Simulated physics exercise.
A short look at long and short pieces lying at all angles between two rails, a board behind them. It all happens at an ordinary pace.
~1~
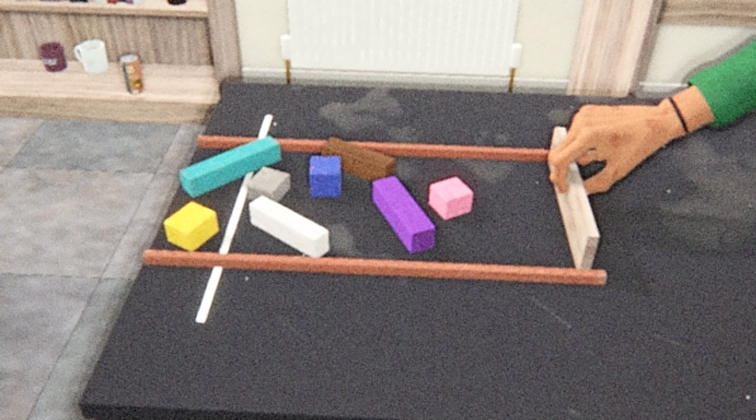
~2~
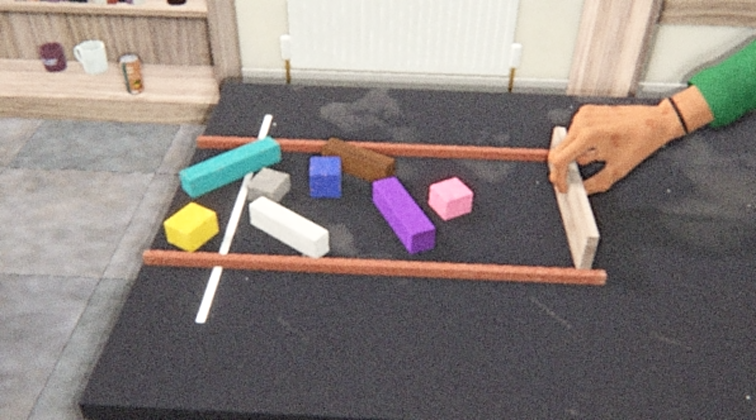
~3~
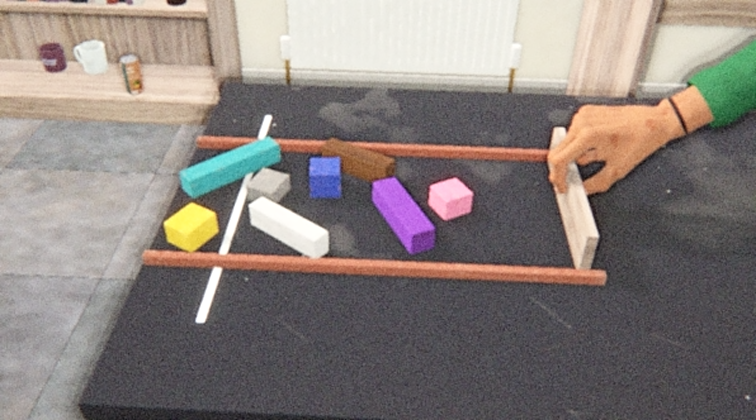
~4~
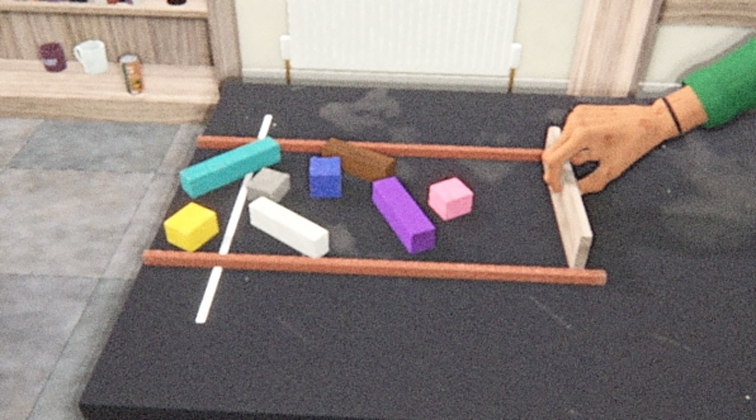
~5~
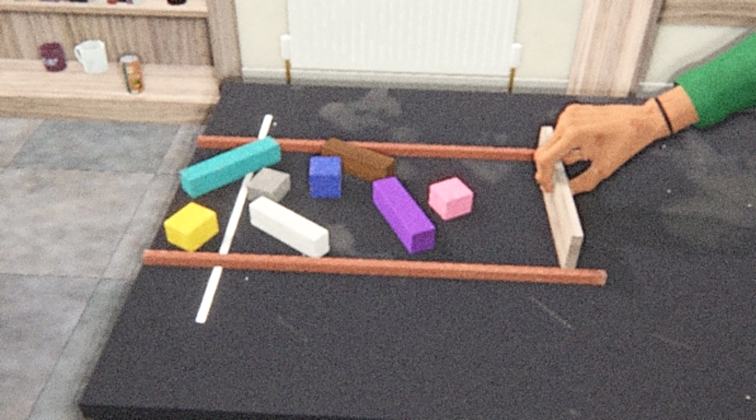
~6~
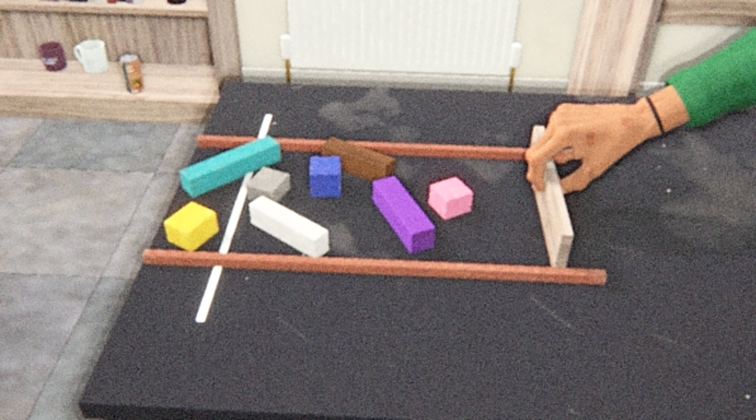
A hand sliding a wooden board slightly left between two rails, with colourful blocks and bars lying still on a black table.
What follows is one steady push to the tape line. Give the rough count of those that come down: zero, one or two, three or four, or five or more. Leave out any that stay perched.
In the end the number that fall off is one or two.
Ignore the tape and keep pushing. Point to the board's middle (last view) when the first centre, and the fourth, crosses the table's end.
At (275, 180) for the first, at (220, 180) for the fourth.
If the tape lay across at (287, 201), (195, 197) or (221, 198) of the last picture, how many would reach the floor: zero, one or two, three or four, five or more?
The falls would be none at all; 5 or more; 3 or 4.
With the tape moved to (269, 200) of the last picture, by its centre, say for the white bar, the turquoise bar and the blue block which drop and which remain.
The white bar holds on; the turquoise bar tumbles off; the blue block survives.
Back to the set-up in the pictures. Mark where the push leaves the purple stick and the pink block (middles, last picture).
The purple stick at (202, 210), the pink block at (228, 183).
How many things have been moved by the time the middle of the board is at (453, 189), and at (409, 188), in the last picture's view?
At the one place 1, at the other 2.
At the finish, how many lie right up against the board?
In contact: 3.
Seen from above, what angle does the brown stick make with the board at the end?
Roughly 55° out of line.
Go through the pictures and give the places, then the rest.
Yellow block (192, 227); turquoise bar (232, 166); grey block (269, 187); board (571, 195); tape (241, 199), in the first frame.
Turquoise bar (232, 166); purple stick (403, 214), in the second frame.
Grey block (268, 188); board (571, 195), in the third frame.
Yellow block (192, 227); brown stick (358, 162), in the fourth frame.
Turquoise bar (232, 166); pink block (451, 199), in the fifth frame.
Yellow block (192, 227); turquoise bar (232, 165); grey block (268, 187); board (548, 193); tape (241, 199), in the sixth frame.
Soon after, none off yet; yellow block at rest near (192, 227); turquoise bar at rest near (232, 165); grey block at rest near (268, 187).
After that, none off yet; yellow block at rest near (192, 227); turquoise bar moving near (222, 167); grey block displaced a little near (256, 187).
In the end, the number that fall off is one or two; gone, grey block and turquoise bar.
